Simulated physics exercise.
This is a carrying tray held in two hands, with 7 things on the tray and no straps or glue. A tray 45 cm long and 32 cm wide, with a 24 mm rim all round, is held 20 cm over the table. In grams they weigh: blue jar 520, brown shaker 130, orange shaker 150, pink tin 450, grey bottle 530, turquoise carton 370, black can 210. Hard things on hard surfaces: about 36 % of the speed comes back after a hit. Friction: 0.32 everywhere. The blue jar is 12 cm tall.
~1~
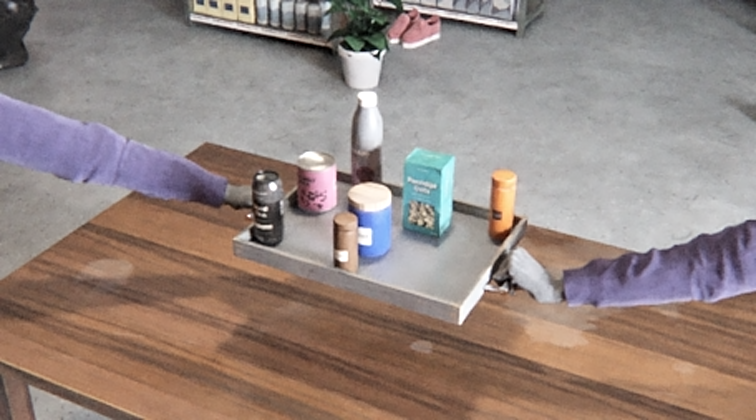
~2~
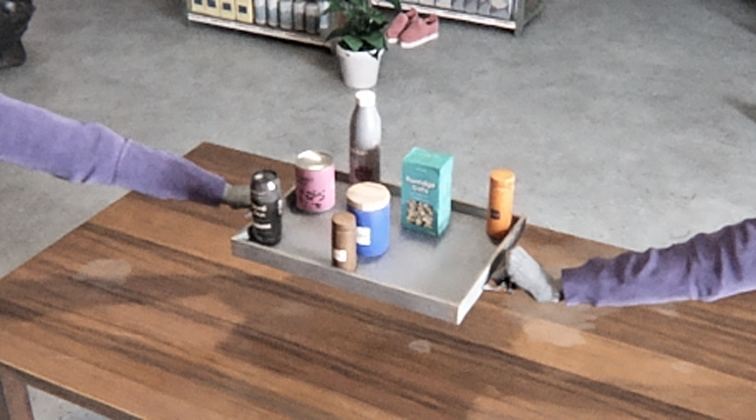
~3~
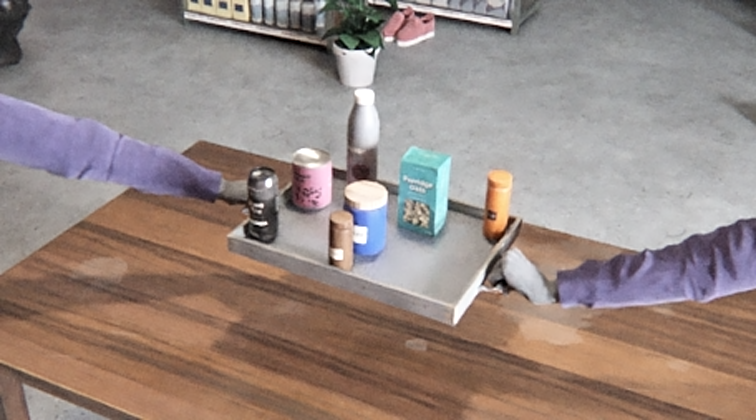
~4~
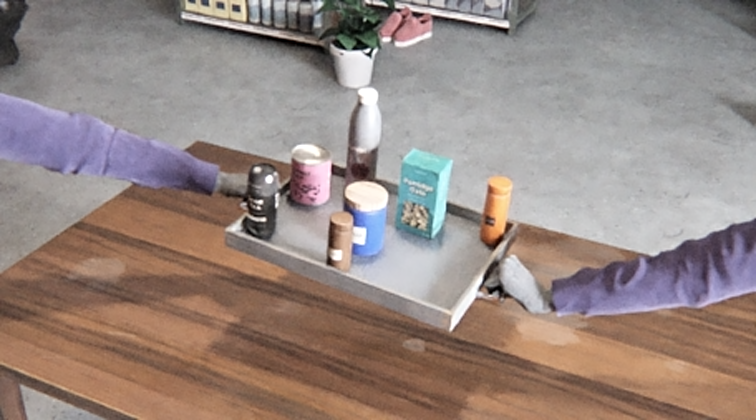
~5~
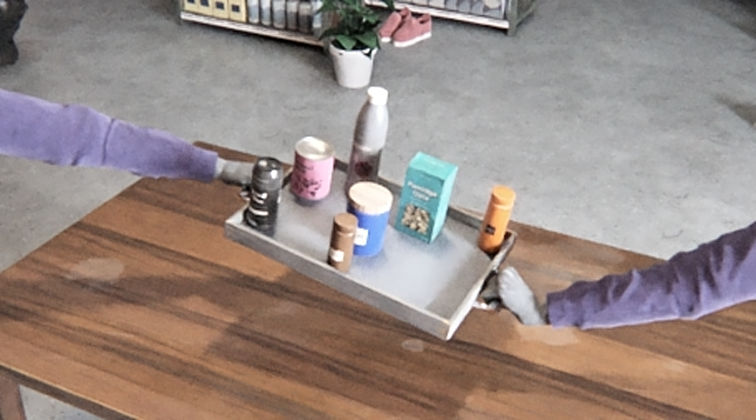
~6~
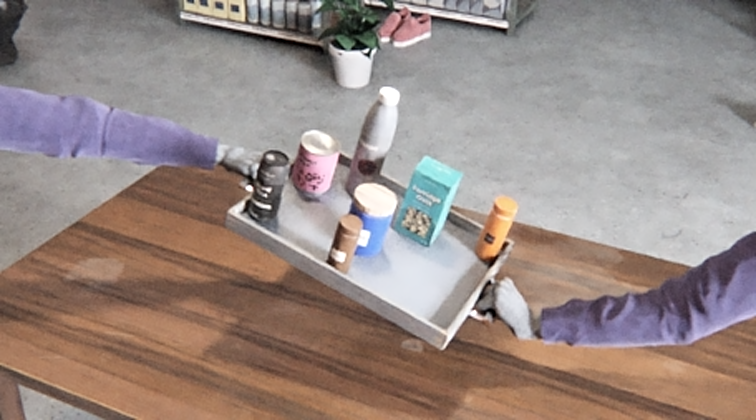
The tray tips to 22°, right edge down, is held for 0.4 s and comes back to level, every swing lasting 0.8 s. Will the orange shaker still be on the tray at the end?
The orange shaker comes off the tray.
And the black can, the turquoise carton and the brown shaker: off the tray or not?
The black can is still on the tray; the turquoise carton ends off the tray; the brown shaker ends off the tray.
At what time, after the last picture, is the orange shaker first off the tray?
At about 0.7 s.
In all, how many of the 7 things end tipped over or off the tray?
In all, 4.
Then, 0.60 s later than the last frame, tilt 22°, right edge down; orange shaker rocked 25° off its seat near (506, 247); grey bottle on its side; turquoise carton rocked 20° off its seat.
Then, 1.00 s later than the last frame, tilt 16°, right edge down; brown shaker, orange shaker and turquoise carton now off the tray; grey bottle on its side; black can 35 cm from its spot.
Then, 1.70 s later than the last frame, tray level; grey bottle on its side; pink tin 26 cm from its spot; black can 39 cm from its spot.
When it is over, off the tray, brown shaker, orange shaker and turquoise carton; lying over on the tray, grey bottle; not toppled but over 5 cm from the start, blue jar, pink tin and black can. End places, in pixels of the last picture, orange shaker near (551, 343).
